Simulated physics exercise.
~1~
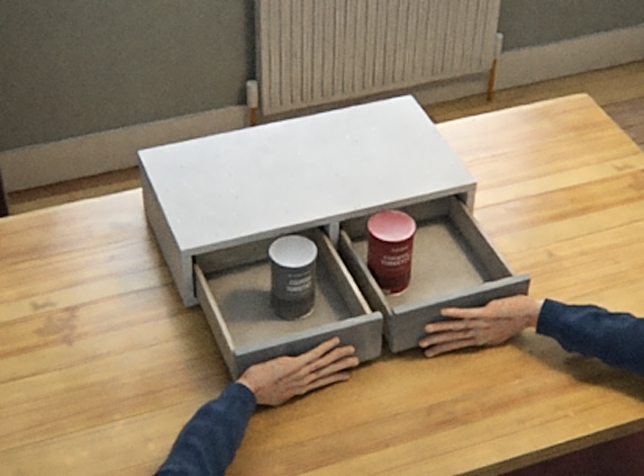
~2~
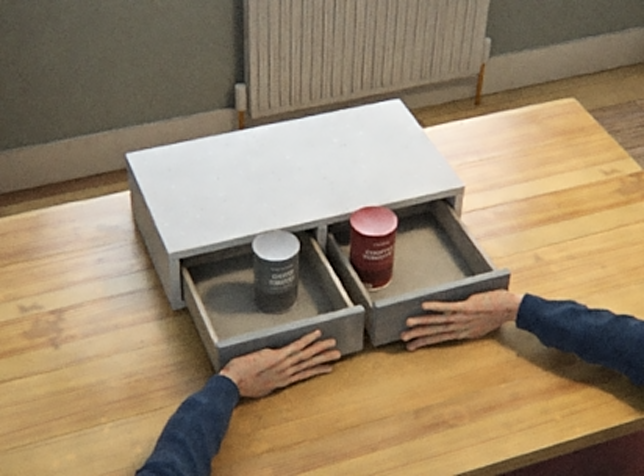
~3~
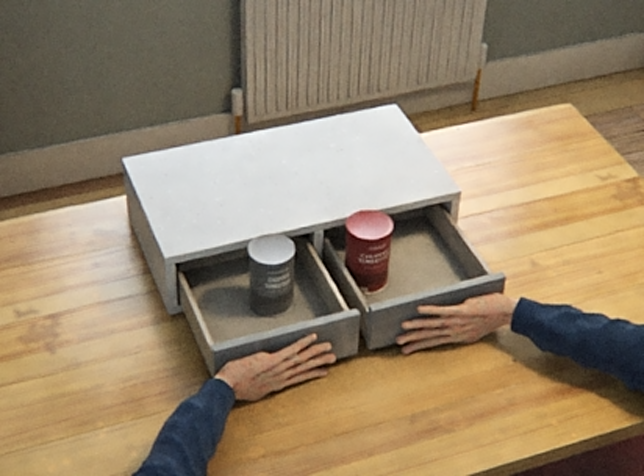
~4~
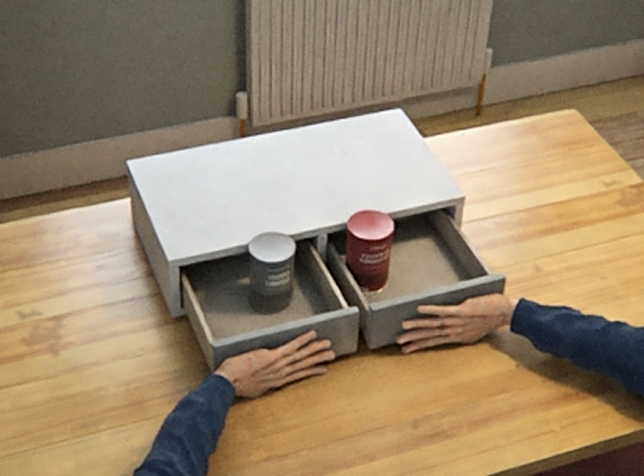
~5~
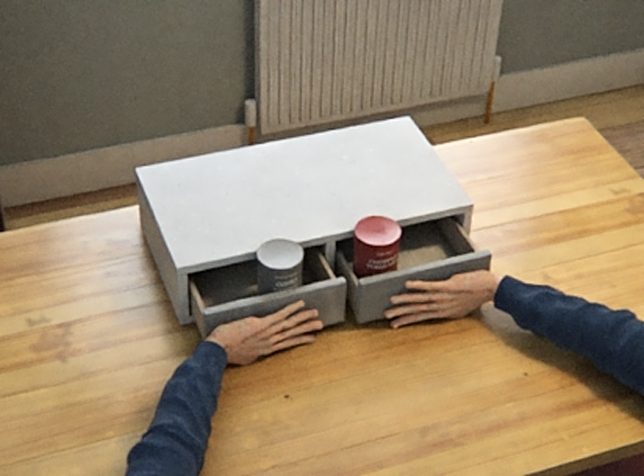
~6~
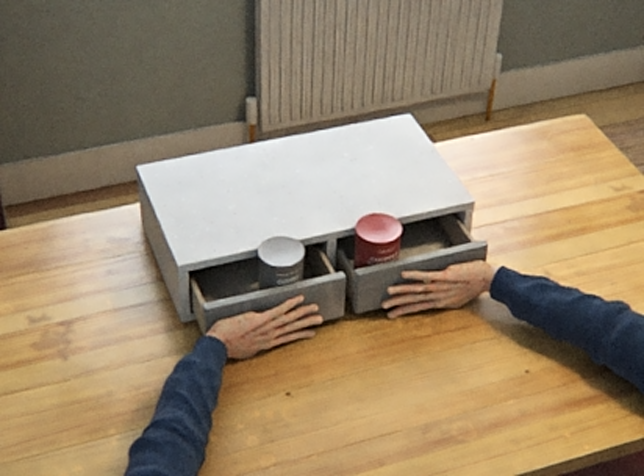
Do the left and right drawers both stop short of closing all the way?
Yes, both drawers stop partway in and are still ajar at the end, with the hands resting against their fronts.
